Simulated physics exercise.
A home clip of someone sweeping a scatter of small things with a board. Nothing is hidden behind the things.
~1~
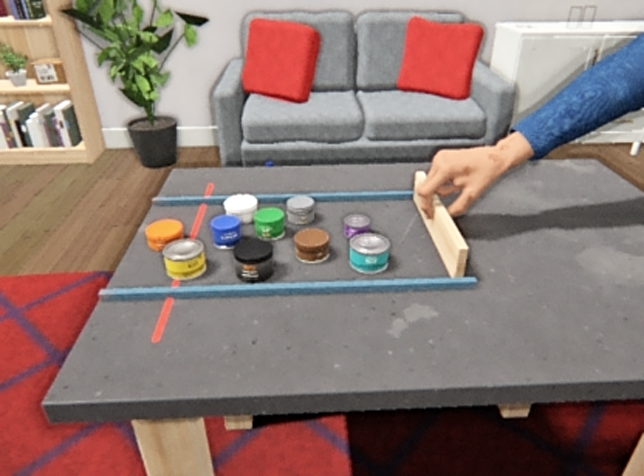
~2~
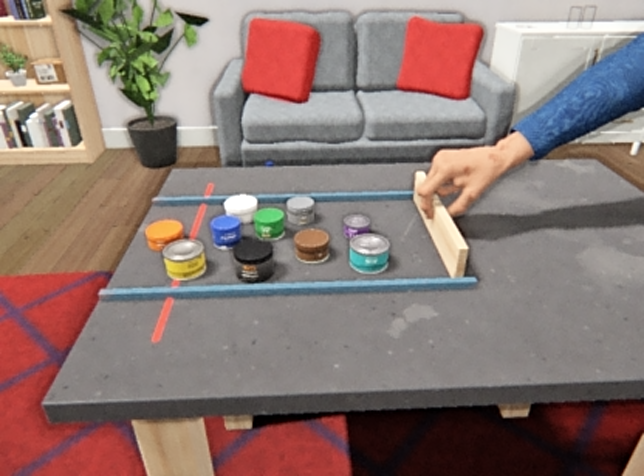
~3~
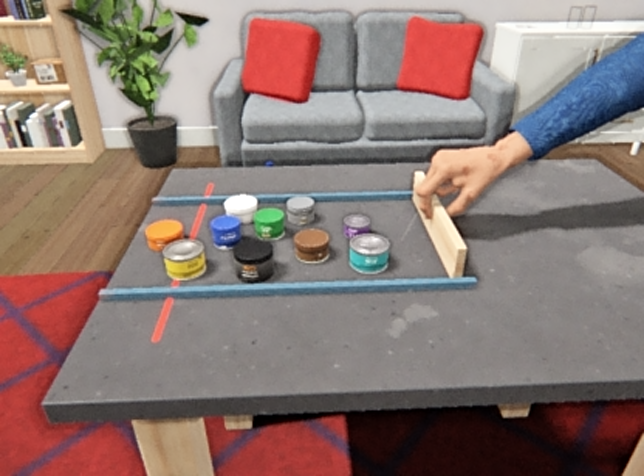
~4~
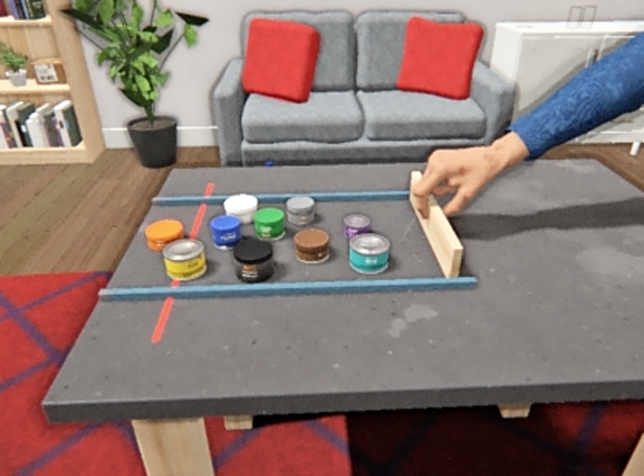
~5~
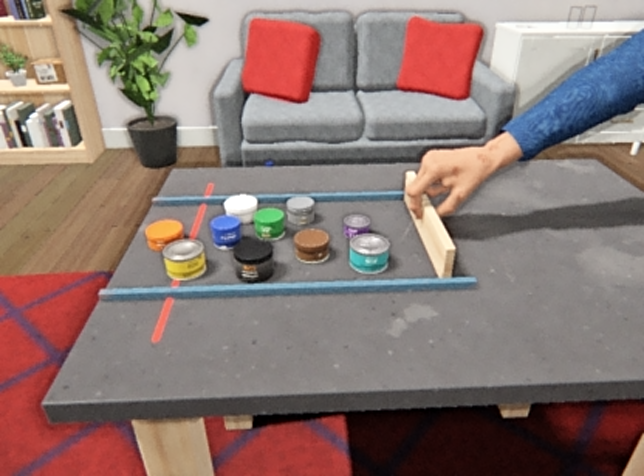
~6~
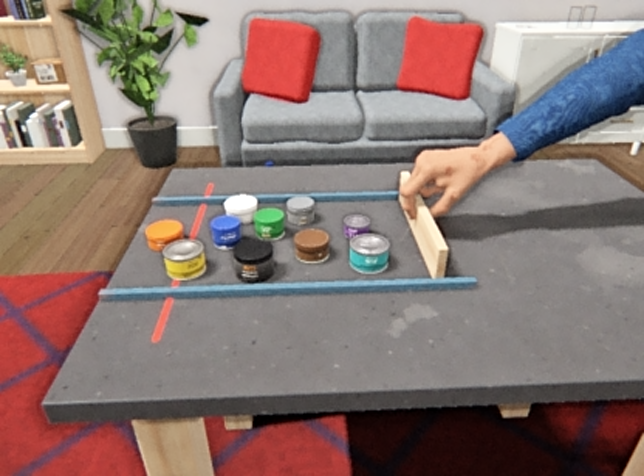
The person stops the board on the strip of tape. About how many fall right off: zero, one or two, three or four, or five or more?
The number that fall off is one or two.
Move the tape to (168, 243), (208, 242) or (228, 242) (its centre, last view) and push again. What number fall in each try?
Down on the floor: 4, 0 and 0.
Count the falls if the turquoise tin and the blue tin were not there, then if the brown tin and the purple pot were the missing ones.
First 0, then 0.
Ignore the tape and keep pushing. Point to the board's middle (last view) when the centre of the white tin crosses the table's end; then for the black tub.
Its middle is around (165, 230) and around (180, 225).
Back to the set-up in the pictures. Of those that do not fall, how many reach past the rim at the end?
The number is 2.
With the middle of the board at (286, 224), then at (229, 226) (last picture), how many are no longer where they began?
First 6, then 10.
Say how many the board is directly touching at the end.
That makes 4.
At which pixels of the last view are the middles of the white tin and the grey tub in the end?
The white tin at (169, 205), the grey tub at (184, 213).
Soon after, none off yet; orange tub at rest near (165, 236); yellow tin at rest near (185, 260); blue tin at rest near (227, 233).
In the end, the number that fall off is one or two; gone, orange tub.
